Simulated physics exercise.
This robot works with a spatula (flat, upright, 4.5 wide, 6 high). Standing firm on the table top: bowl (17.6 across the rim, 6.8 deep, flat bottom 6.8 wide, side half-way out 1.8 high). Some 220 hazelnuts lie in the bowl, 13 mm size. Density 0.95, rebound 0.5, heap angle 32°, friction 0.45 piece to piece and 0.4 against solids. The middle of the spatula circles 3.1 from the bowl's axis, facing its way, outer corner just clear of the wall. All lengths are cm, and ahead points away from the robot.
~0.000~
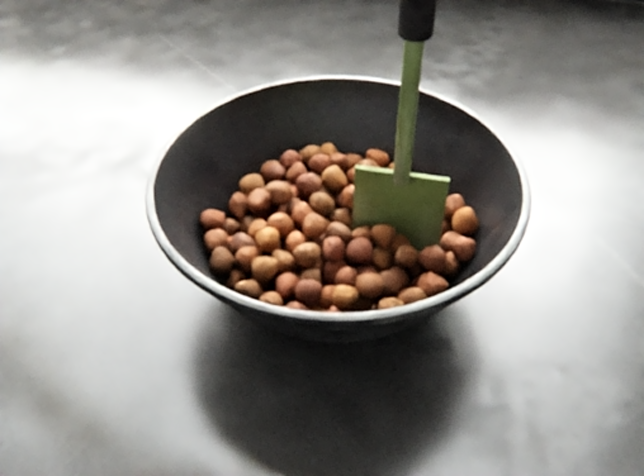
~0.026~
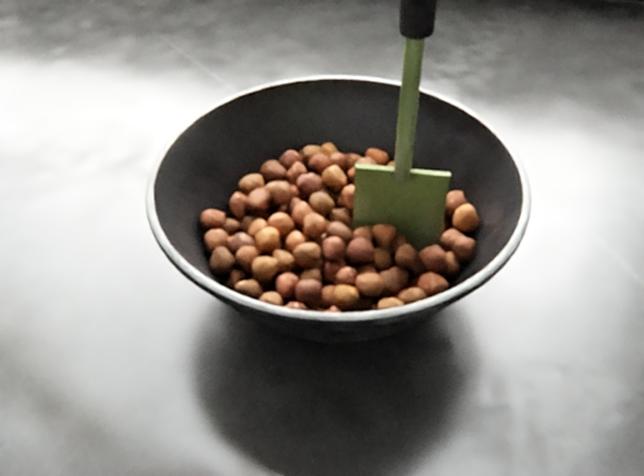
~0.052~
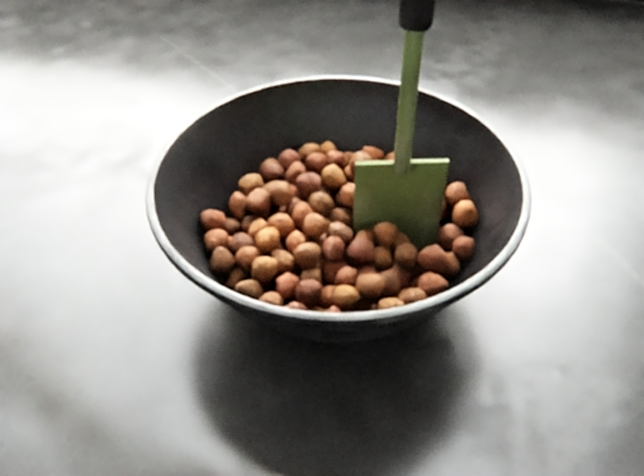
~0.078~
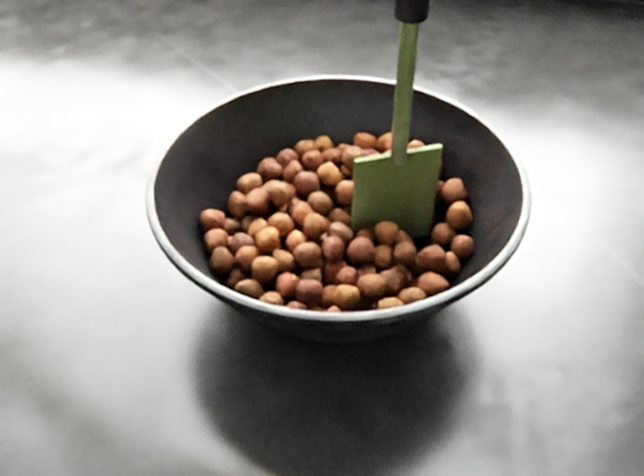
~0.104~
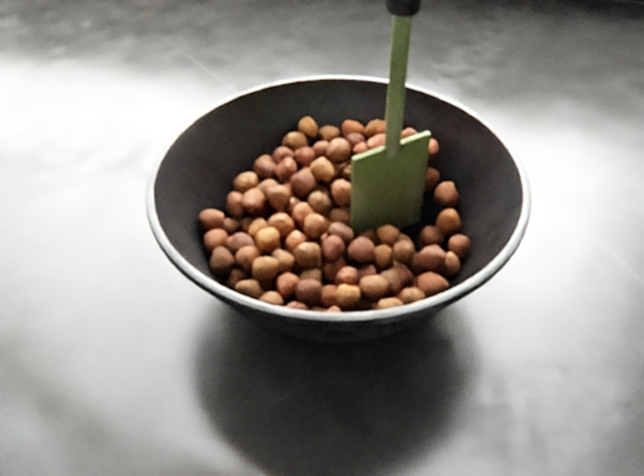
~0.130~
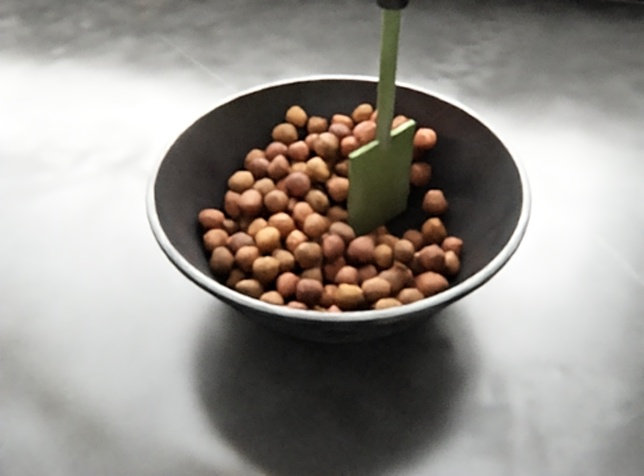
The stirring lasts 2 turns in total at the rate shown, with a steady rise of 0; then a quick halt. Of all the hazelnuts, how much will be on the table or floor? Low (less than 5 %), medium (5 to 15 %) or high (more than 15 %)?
A medium share, 5 to 15 %, ends on the table or floor.
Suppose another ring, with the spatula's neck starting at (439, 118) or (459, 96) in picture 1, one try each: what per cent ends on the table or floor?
Some 20 and 5 per cent.
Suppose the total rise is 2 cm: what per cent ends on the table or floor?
Some 5 per cent.
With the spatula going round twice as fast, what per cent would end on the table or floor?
In that case some 40 per cent.
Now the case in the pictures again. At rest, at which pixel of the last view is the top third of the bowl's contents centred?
At about (429, 191).
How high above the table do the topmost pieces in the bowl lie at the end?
About 7.0 cm.
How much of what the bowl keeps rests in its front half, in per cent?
Some 35 per cent.
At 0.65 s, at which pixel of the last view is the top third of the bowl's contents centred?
Near (440, 226).
After 0.65 s, 317° round, highest piece 8 above the table; 217 in the bowl, 2 on the table or floor, 3 in flight or on the tool.
After 1.17 s, 219° round, highest piece 9 above the table; 208 in the bowl, 12 on the table or floor, 2 in flight or on the tool.
After 1.63 s, 0° round, highest piece 7 above the table; 202 in the bowl, 19 on the table or floor, 1 in flight or on the tool.
After 2.33 s, 0° round, highest piece 7 above the table; 202 in the bowl, 20 on the table or floor.
In the end, 202 in the bowl, 20 on the table or floor. That is 9 % on the table or floor.
